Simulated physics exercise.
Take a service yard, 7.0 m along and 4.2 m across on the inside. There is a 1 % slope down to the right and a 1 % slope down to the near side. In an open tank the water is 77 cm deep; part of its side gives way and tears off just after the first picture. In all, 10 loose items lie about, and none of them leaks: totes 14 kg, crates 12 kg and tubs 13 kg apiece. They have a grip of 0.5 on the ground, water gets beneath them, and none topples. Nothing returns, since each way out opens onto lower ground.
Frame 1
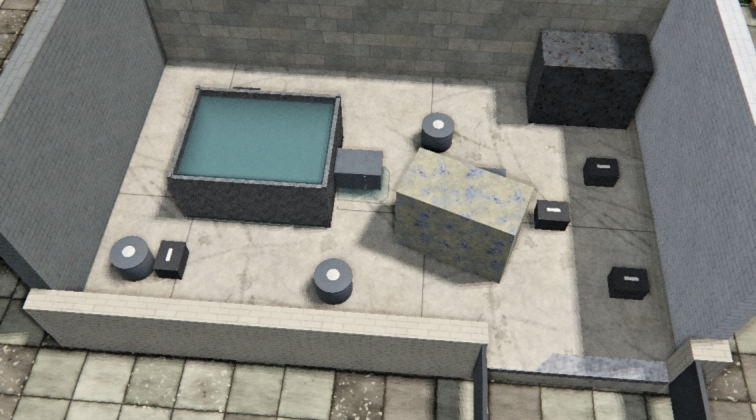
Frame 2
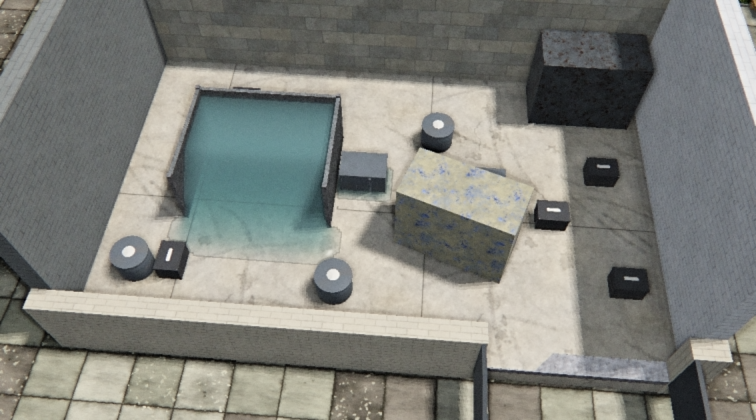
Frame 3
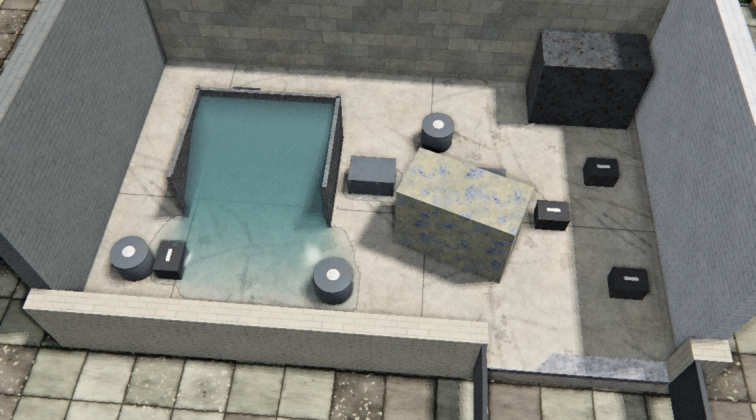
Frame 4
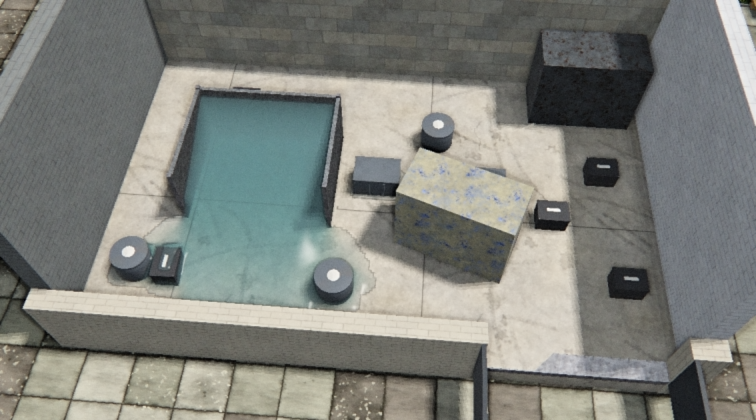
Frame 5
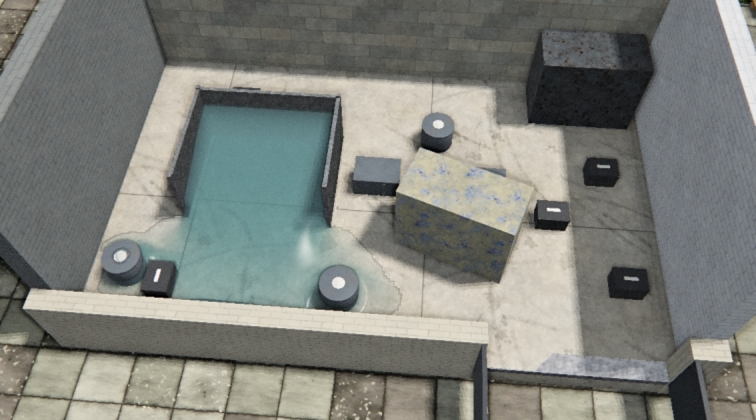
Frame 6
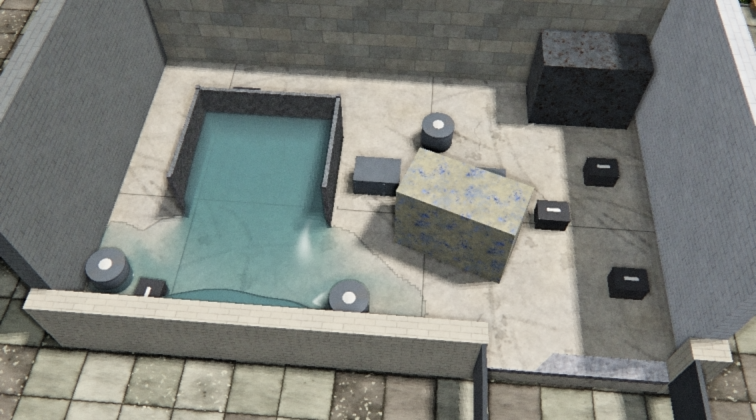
A walled service yard with a pale, stained concrete floor is seen from high above by a still camera. A dark open tank of teal water stands at left, a speckled yellowish block near the centre, a black block at back right, and grey tubs and dark crates lie around. The tank's near side gives way, water spreads to the front wall, and nearby tubs and a crate shift outward.
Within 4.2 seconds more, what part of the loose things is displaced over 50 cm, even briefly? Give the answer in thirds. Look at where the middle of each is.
One to two thirds.
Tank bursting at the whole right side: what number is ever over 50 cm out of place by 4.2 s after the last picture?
Then it comes to 7.
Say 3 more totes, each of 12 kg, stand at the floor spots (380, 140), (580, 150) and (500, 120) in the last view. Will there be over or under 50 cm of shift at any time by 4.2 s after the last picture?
Order as listed: Inside half a metre / inside half a metre / inside half a metre.
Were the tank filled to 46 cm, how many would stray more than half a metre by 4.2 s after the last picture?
With that change, 3 of them.
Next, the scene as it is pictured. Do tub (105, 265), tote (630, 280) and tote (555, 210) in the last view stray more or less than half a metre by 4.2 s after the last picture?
Well, in that order it's topping it, topping it, not reaching it.
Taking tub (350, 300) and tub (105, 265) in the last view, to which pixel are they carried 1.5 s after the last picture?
Around (605, 309) and (178, 141).
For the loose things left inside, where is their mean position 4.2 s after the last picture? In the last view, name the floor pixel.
I'd put it close to (423, 158) in the last view.
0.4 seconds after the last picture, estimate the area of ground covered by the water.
Roughly 8.5 m2 of it is wet.
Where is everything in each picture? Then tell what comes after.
The first frame shows a tote at (169, 255), on the bottom; a tub at (333, 275), on the bottom; 2.5 m2 under water; 0 of 10 have shifted.
The second frame shows a tote at (169, 255), on the bottom; a tub at (333, 275), on the bottom; 3.6 m2 under water; 1 of 10 have shifted.
The third frame shows a tote at (169, 255), on the bottom; a tub at (333, 275) rests on the ground; water covers 5.0 m2; 1 of 10 have shifted.
The fourth frame shows a tote at (165, 261) rests on the ground, 9 cm from its start; a tub at (333, 275), on the bottom; 6.1 m2 under water; 2 of 10 have shifted.
The fifth frame shows a tote at (157, 276) rests on the ground, 30 cm from its start; a tub at (338, 283) rests on the ground, 12 cm from its start; water covers 6.9 m2; 4 of 10 have shifted.
The sixth frame shows a tote at (147, 294) floats, 55 cm from its start; a tub at (349, 298), on the bottom, 36 cm from its start; 7.5 m2 under water; 4 of 10 have shifted.
Then, 0.4 s after the last picture 2 of 10 are over 50 cm from their spots; 2 afloat.
Then, 1.5 s after the last picture 2 of 10 are over 50 cm from their spots; 2 afloat.
Then, 2.8 s after the last picture 4 of 10 are over 50 cm from their spots; 1 afloat.
Then, 4.2 s after the last picture 4 of 10 are over 50 cm from their spots, and 4 have been at some point; 0 afloat.
